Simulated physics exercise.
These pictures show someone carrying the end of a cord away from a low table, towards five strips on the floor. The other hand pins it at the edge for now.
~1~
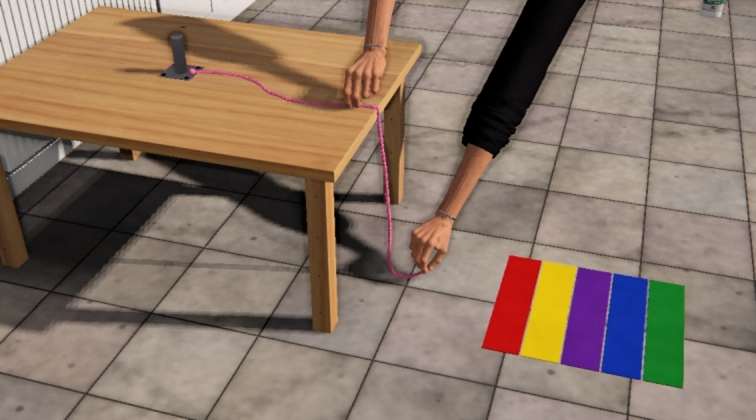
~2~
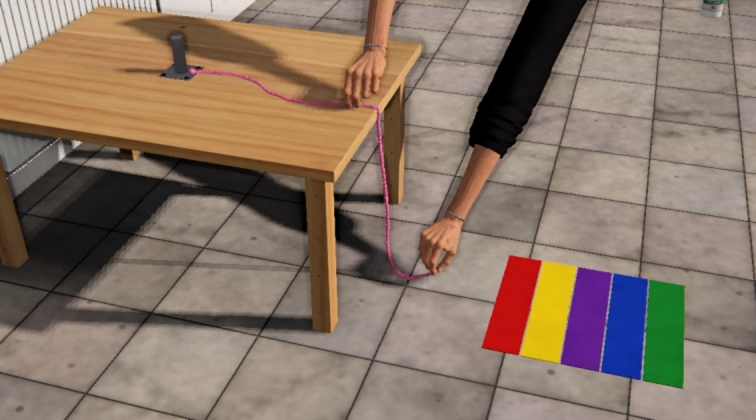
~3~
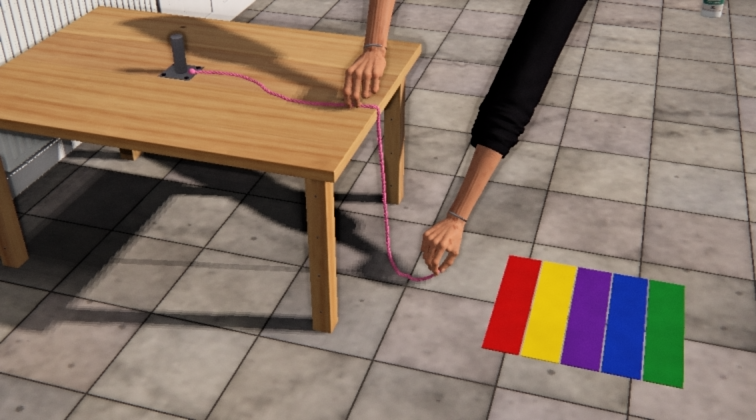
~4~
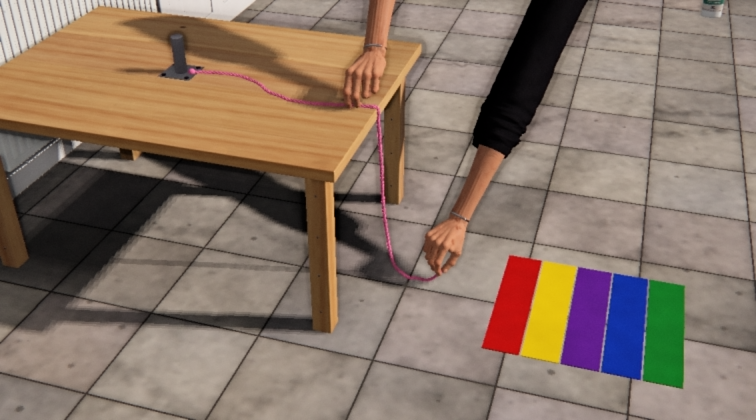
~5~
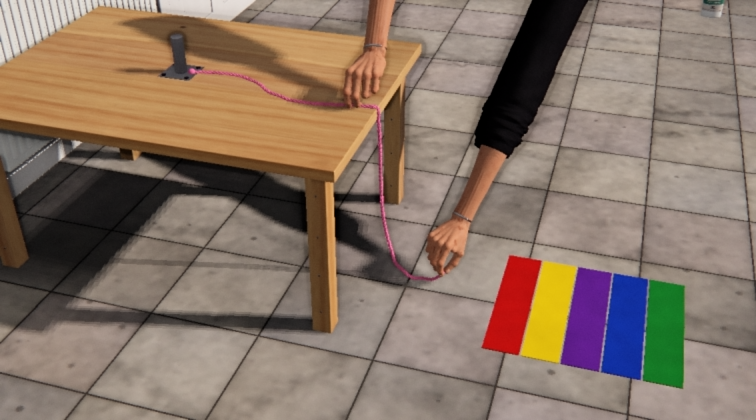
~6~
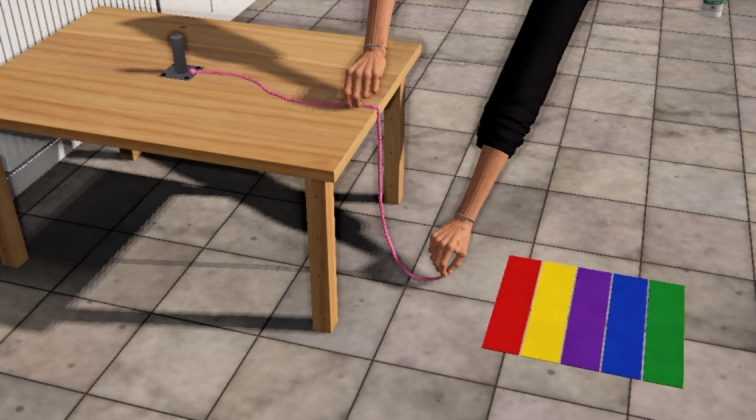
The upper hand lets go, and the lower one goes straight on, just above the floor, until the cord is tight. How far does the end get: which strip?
The yellow one.
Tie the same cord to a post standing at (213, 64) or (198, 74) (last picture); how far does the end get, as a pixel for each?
Near (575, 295) and (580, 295).
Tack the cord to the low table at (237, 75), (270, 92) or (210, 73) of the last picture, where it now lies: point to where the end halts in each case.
About (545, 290), (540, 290) and (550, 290).
Early on, end near (474, 278); short of the strips.
Midway, end near (522, 287); over red.
At the end of the slack, end near (551, 292); over yellow. It halts on the yellow strip.
